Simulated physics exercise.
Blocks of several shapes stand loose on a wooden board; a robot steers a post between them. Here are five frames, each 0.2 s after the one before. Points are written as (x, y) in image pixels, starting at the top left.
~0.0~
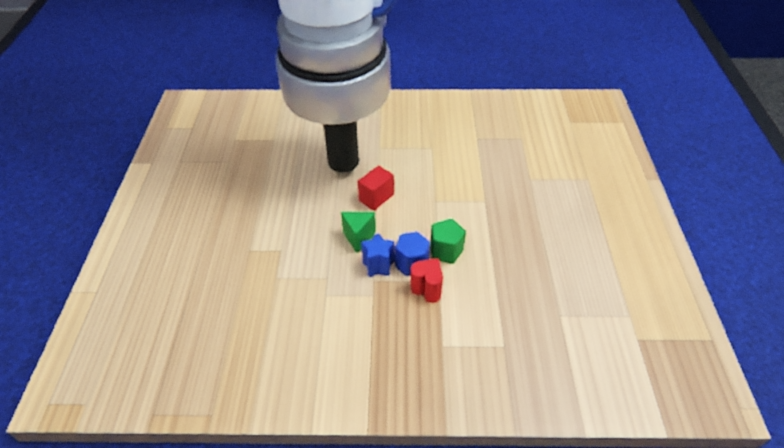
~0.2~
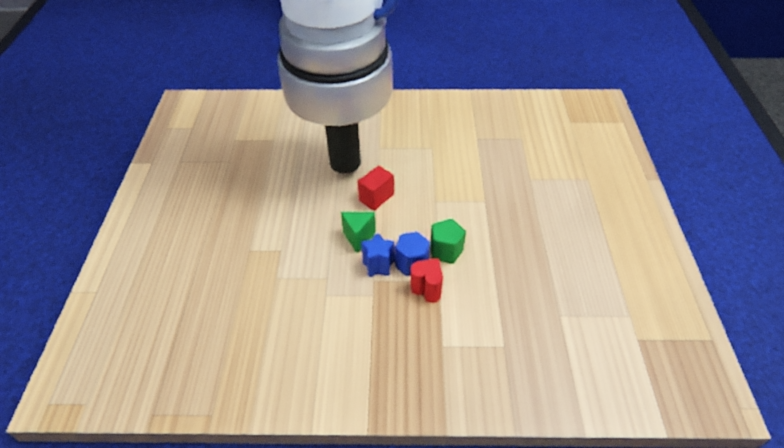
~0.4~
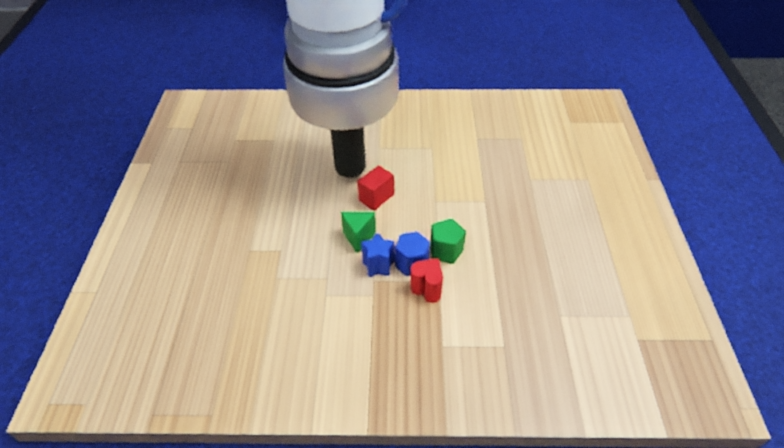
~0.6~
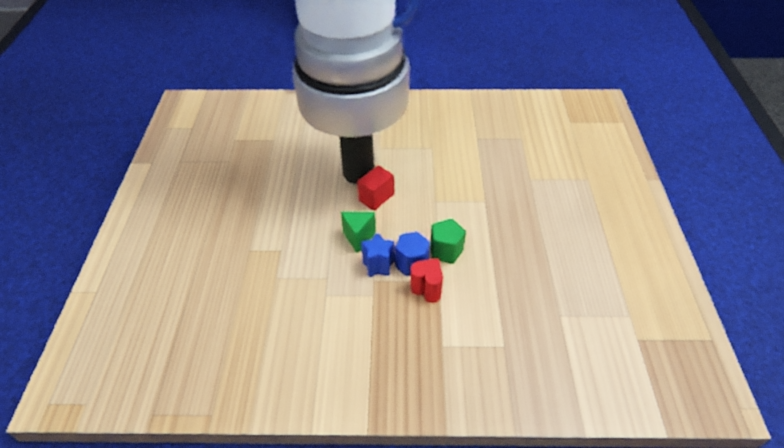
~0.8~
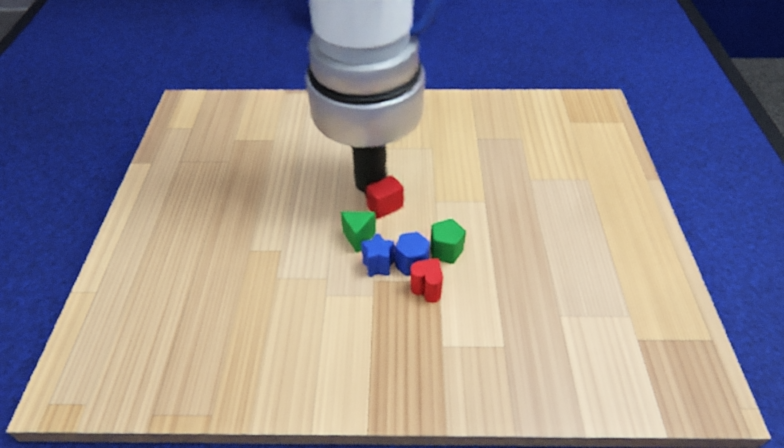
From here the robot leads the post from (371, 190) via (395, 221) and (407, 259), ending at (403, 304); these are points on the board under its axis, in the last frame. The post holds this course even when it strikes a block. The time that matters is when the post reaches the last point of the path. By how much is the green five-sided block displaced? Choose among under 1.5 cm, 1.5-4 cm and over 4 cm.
Verdict: From 1.5 to 4 cm.
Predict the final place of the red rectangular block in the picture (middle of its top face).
Near (429, 304).
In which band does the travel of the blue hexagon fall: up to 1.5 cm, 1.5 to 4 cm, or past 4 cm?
Displacement: Past 4 cm.
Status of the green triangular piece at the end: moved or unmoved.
It ends up on the same spot.
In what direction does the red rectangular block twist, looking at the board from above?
That block twists counter-clockwise.
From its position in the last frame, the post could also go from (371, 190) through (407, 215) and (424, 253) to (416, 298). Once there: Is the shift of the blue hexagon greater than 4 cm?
Yes - that is the case.
What follows on the original path. One third of the way, post at (396, 213); red rectangular block at (412, 219).
Two thirds of the way, post at (407, 252); red rectangular block at (426, 261); blue hexagon at (429, 288), turned 15° anticlockwise; red heart block at (450, 308), turned 15° anticlockwise; green five-sided block at (460, 242), turned 55° anticlockwise.
At the end, post at (403, 296); green triangular piece in place; red rectangular block at (429, 304), turned 20° anticlockwise; blue hexagon at (448, 330), turned 40° anticlockwise; red heart block at (479, 342), turned 40° anticlockwise; green five-sided block at (460, 242), turned 55° anticlockwise.
